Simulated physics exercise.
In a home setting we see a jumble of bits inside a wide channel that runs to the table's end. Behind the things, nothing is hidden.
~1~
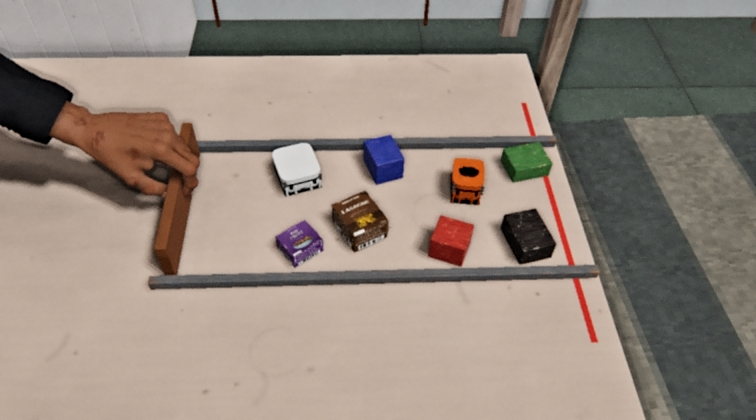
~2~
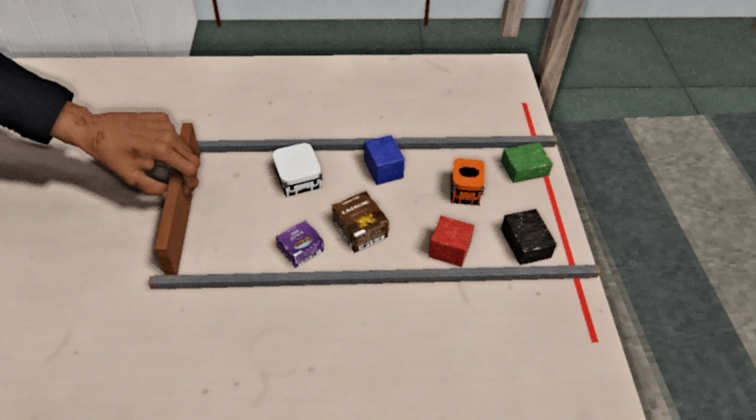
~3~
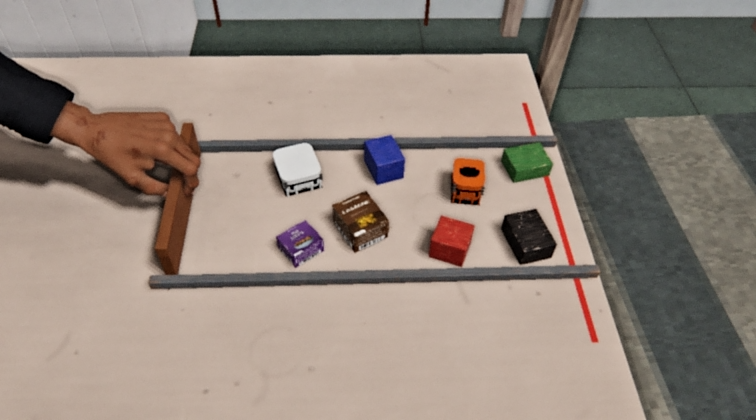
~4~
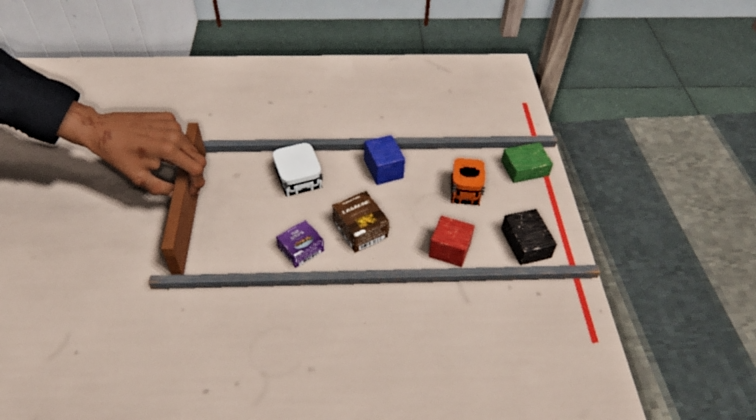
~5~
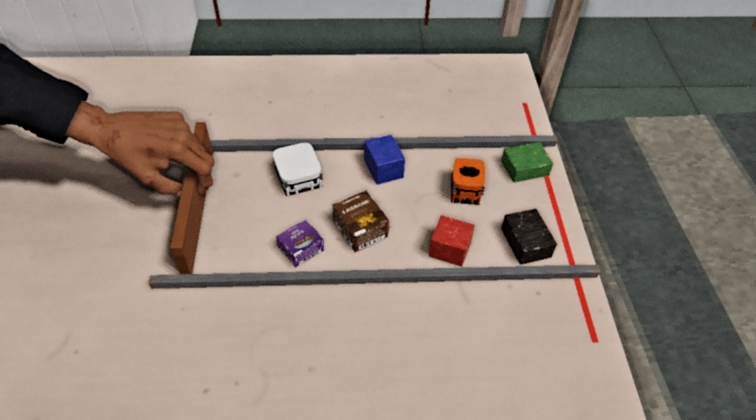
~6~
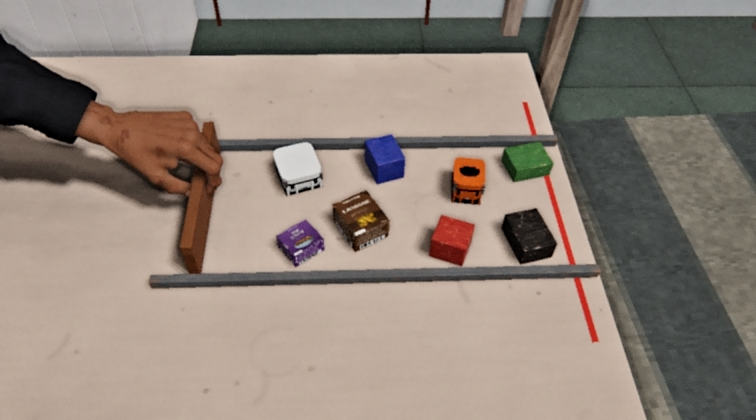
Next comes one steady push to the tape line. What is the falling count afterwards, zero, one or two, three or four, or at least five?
It ends with five or upward gone from the table.
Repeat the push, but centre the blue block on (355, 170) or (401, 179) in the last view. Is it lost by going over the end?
First place, it is gone; second place, it is gone.
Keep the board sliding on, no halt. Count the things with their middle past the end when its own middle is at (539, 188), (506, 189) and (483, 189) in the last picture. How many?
The counts: 5, 2 and 0.
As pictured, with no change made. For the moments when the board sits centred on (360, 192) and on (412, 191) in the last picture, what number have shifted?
At the first spot the count is 4, and at the second it is 6.
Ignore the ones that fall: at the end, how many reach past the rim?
Looks like 2 of them.
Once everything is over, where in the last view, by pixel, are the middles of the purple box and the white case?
Final positions: Near (588, 247); near (566, 168).
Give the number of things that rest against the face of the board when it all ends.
It touches 2.
Soon after, none off yet; green block at rest near (527, 162); black block at rest near (529, 236); orange case at rest near (468, 181).
After that, none off yet; green block at rest near (527, 162); black block at rest near (529, 236); orange case displaced a little near (488, 184).
And then, none off yet; green block tilting well over near (584, 169); black block displaced about its own width near (590, 227); orange case displaced well along near (558, 186).
In the end, the number that fall off is five or more; gone, brown box, blue block, red block, orange case, black block and green block.
